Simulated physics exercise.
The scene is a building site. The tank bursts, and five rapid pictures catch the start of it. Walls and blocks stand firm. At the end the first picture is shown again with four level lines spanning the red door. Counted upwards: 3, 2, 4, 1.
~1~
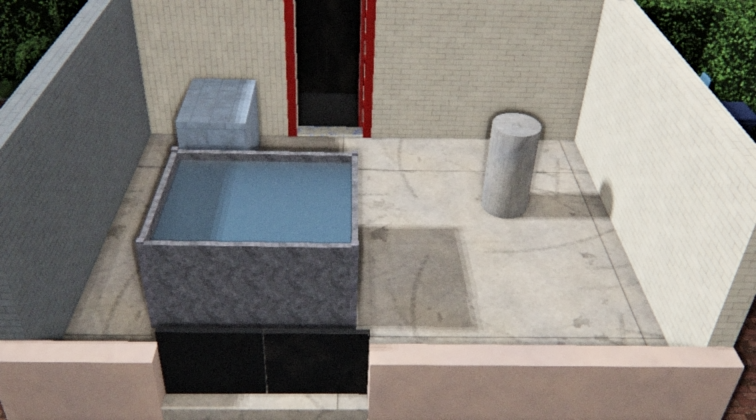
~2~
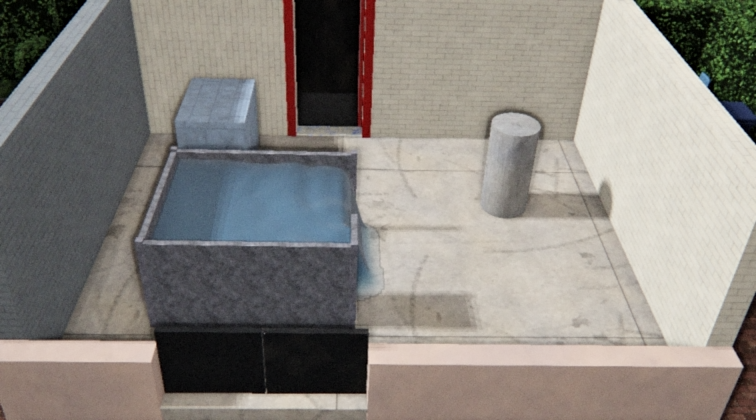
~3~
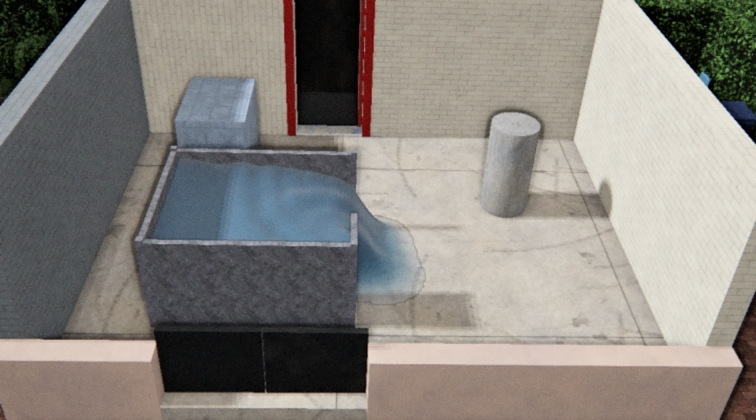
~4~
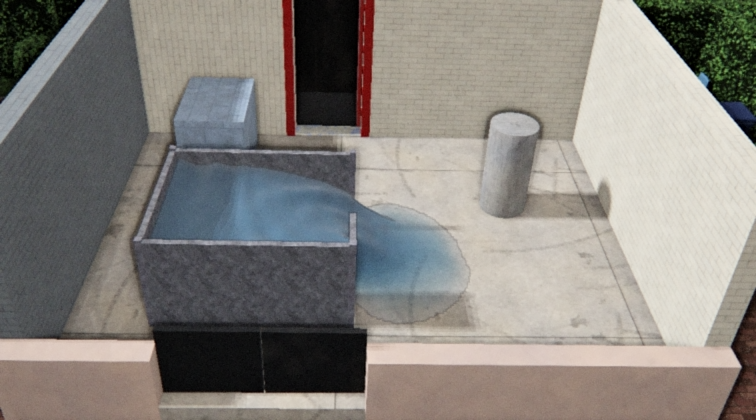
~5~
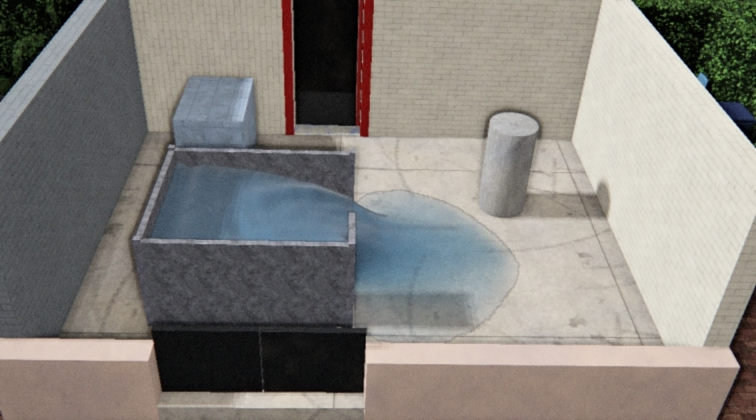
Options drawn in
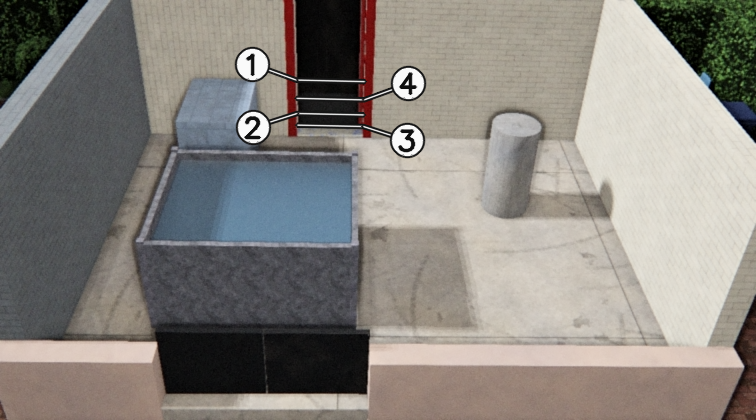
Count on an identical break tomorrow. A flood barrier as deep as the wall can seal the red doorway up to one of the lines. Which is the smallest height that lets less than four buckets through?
Height 3 just does it.
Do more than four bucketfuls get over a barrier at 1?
No.
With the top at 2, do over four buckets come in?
No, that is safe.
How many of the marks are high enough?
All of them.
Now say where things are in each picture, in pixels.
In the first picture, water in the tank at rest, its middle at (258, 201); foot of the red doorway at (330, 136); shut gate at (264, 339).
In the second picture, 1 % of the ground under water, visible out to (370, 258).
In the third picture, 4 % of the ground under water, visible out to (411, 288).
In the fourth picture, 8 % of the ground under water, visible out to (462, 267).
In the fifth picture, 15 % of the ground under water, visible out to (511, 271).
In white, 1 at (330, 80); 2 at (330, 114); 3 at (330, 125); 4 at (330, 99); from the bottom up 3, 2, 4, 1.
With 1, nothing gets over.
With 2, nothing gets over.
With 3, nothing gets over.
With 4, nothing gets over.
